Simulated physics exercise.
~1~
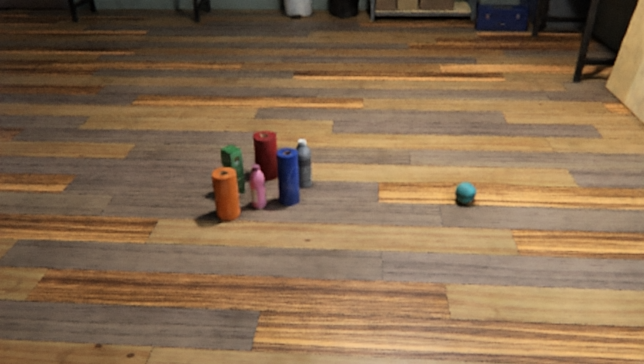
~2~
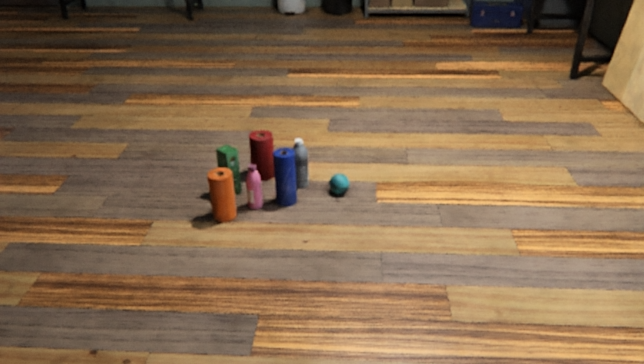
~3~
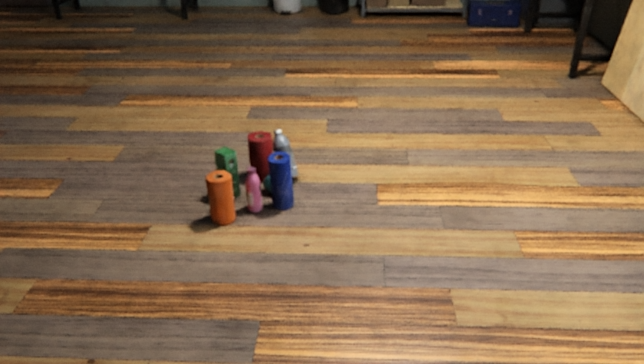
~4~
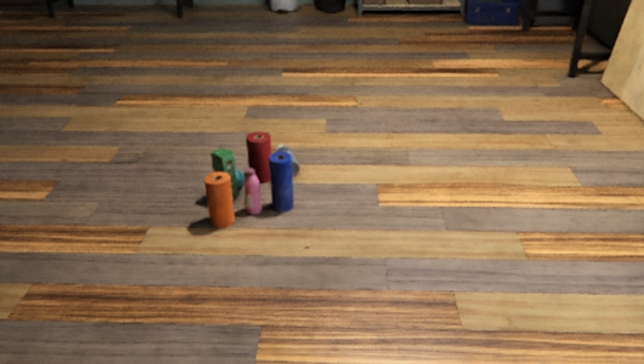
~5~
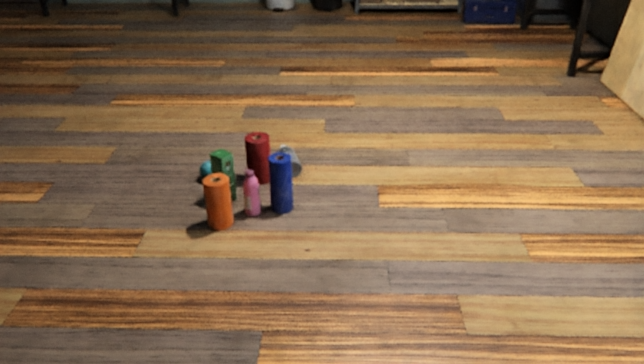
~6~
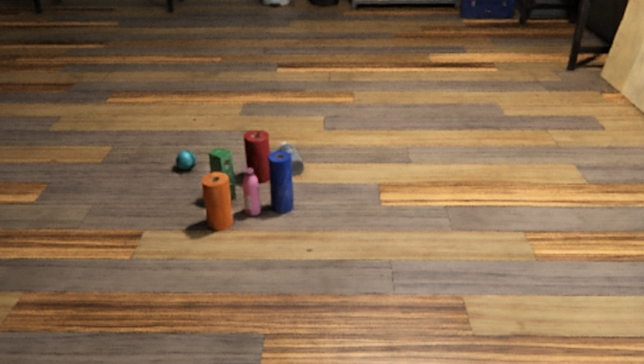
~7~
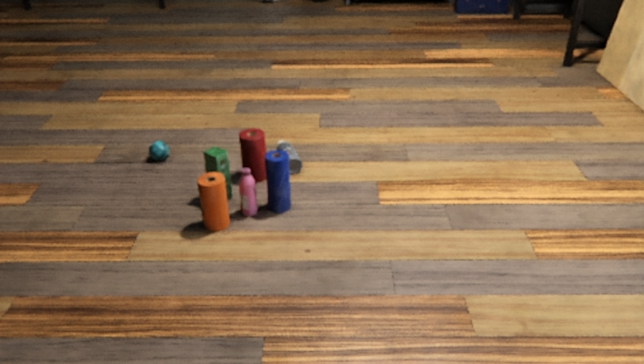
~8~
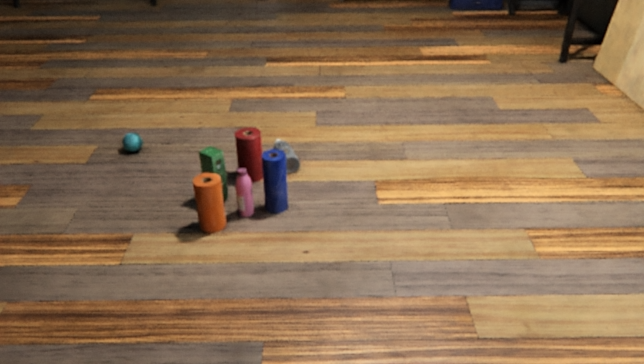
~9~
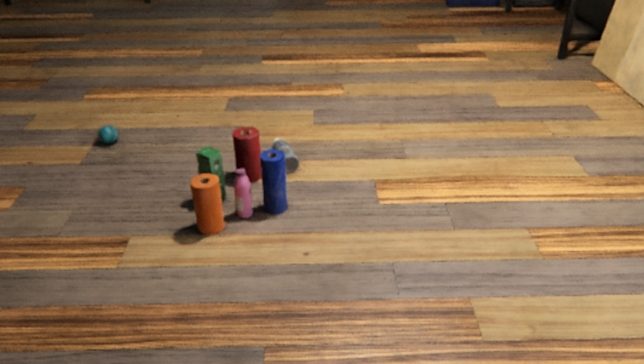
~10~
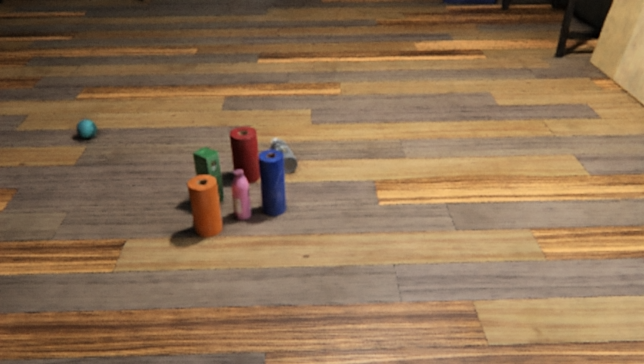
On a wood-plank floor, a turquoise ball rolls left into a cluster of upright household objects and knocks over the grey bottle, then passes behind the green carton and rolls away to the far left, leaving the orange, red and blue rolls, pink bottle and carton standing.
